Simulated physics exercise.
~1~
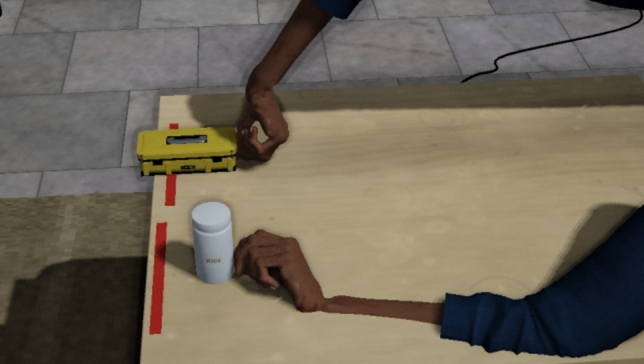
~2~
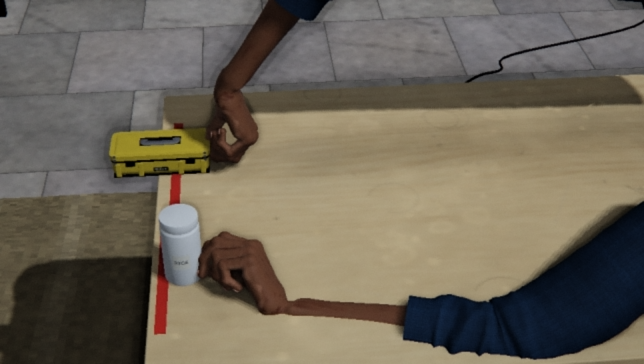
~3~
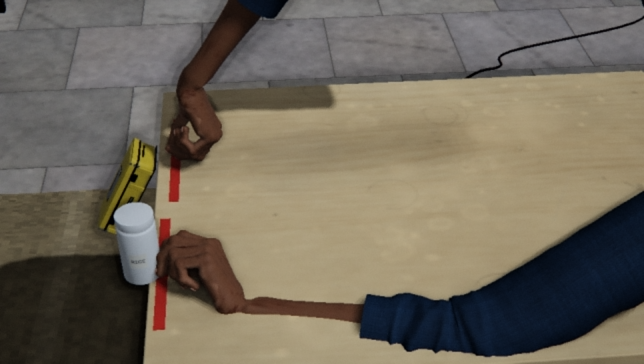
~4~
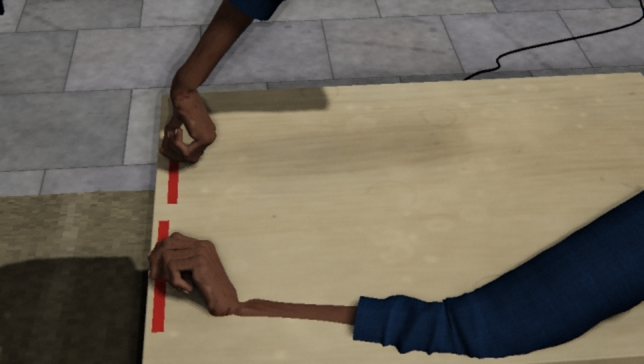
Two hands pushing a yellow case and a white jar left across a wooden table until both fall off the edge.
